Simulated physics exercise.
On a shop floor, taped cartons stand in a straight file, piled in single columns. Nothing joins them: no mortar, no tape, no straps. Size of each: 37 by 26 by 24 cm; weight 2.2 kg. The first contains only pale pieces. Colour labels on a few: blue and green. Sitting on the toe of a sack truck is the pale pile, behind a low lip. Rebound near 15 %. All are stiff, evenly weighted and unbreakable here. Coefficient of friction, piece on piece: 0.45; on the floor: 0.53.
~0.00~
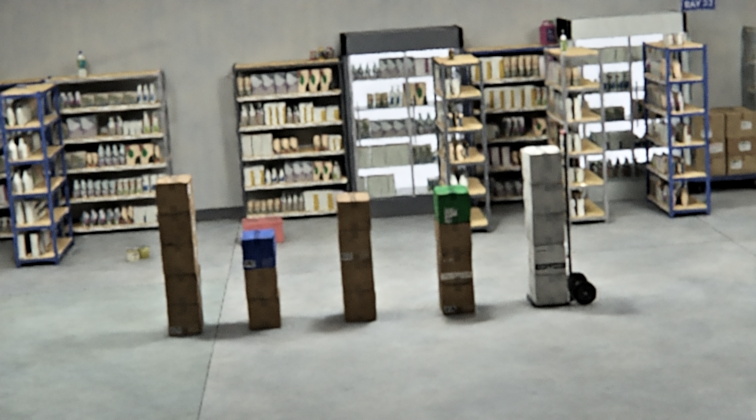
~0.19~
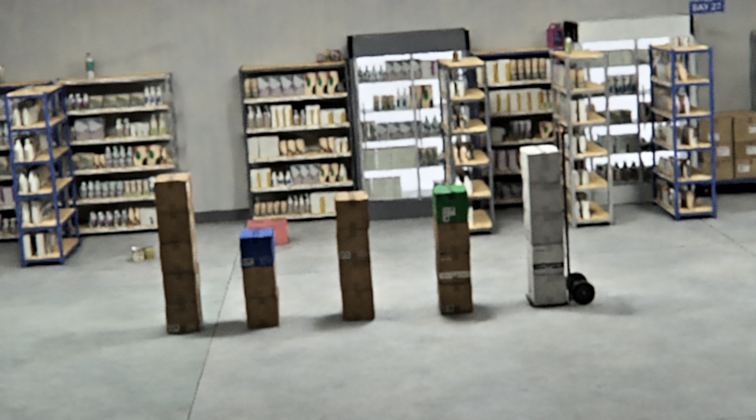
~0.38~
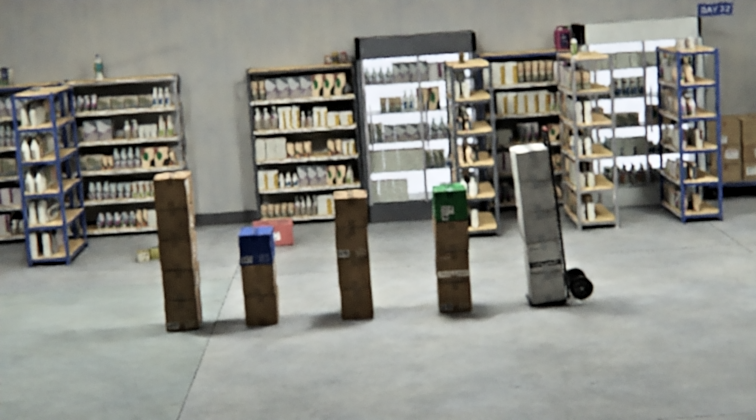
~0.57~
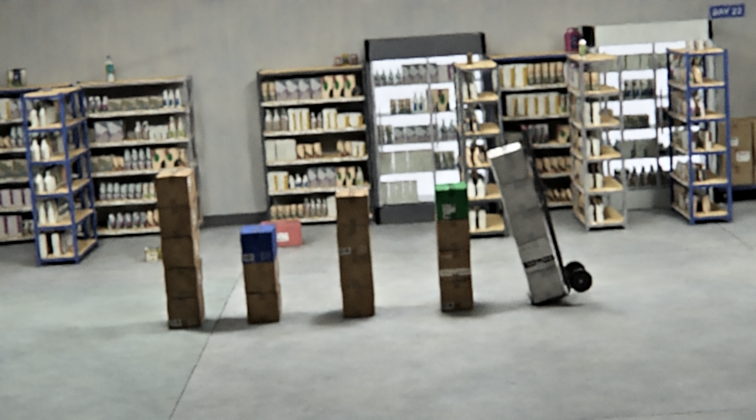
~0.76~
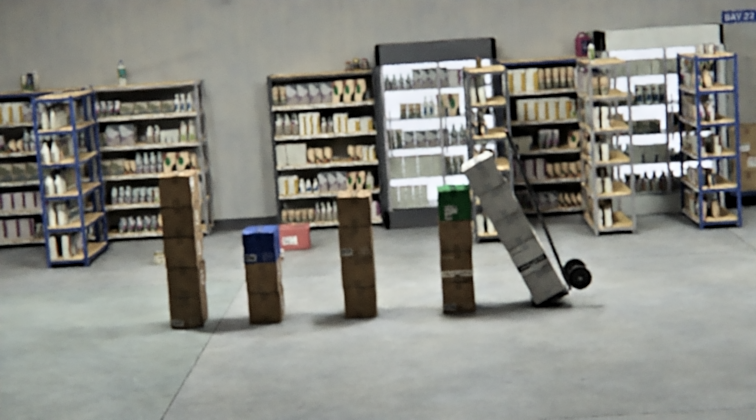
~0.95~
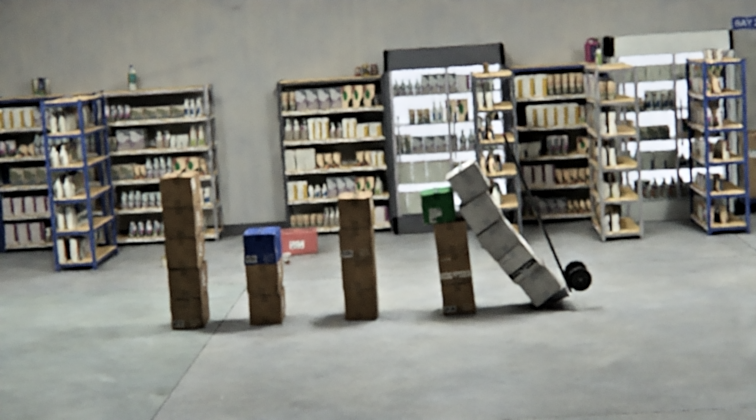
A tall pale stack of boxes on a sack truck stands at the right end of a spaced row on a grey shop floor, seen from the front with stocked shelves behind. To its left are four brown carton columns, one topped green and a shorter one topped blue. As the camera shifts slightly, the truck tilts left, the pale stack leans further and meets the green carton, which shifts left.
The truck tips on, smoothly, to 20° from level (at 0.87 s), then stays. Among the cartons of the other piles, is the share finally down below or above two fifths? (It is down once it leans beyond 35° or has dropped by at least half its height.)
My guess is the share of pieces ending down will be above two fifths.
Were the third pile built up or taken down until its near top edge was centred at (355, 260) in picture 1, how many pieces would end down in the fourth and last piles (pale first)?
Result: Fourth pile 0, last pile 0.
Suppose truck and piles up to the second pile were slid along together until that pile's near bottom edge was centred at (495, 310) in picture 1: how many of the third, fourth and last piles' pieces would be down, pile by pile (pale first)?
Down per pile: Third 3, fourth 0, last 0.
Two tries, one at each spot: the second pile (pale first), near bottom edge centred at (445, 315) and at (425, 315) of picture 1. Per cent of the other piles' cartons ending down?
In order, 90 then 60 per cent.
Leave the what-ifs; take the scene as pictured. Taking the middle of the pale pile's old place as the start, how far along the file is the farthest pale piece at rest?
120 cm.
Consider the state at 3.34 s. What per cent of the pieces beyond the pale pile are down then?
90 %.
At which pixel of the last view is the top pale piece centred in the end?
Roughly at (393, 251).
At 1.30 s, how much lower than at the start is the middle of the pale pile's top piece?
20 cm lower.
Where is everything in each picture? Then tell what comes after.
In the first frame (pixels give the middle of a visible side; the camera moves round a little), truck frame (566, 168) 0° forward; green carton (454, 208); blue carton (258, 254); none of the others has stirred.
Truck frame (564, 168) 0° forward; green carton (452, 208), in the second frame.
Truck frame (552, 165) 5° forward, top of the pale pile leaning 4°; blue carton (255, 250); none of the others has stirred, in the third frame.
Truck frame (534, 162) 12° forward, top of the pale pile leaning 14°; blue carton (257, 248); none of the others has stirred, in the fourth frame.
Truck frame (520, 164) 19° forward, top of the pale pile leaning 25°; blue carton (259, 248); none of the others has stirred, in the fifth frame.
Truck frame (518, 167) 20° forward, top of the pale pile leaning 29°; green carton (438, 208) 3° from how it stood; blue carton (259, 249); movement in 3 of them, in the sixth frame.
After 1.30 s, 5 of the pale pile down; none of the 16 other cartons down, 4 disturbed; green carton 27° from how it stood.
After 1.76 s, 5 of the pale pile down; 4 of the 16 other cartons down; green carton 29° from how it stood, 29 cm lower.
After 3.34 s, 5 of the pale pile down; 14 of the 16 other cartons down; green carton 72° from how it stood, 45 cm lower; blue carton 11° from how it stood, 22 cm lower.
In the end (4.2 s), 5 of the pale pile down; 14 of the 16 other cartons down; green carton 72° from how it stood, 45 cm lower; blue carton 5° from how it stood, 23 cm lower. That is 88 per cent. From the last view, middles, green carton near (312, 269), blue carton near (205, 277).
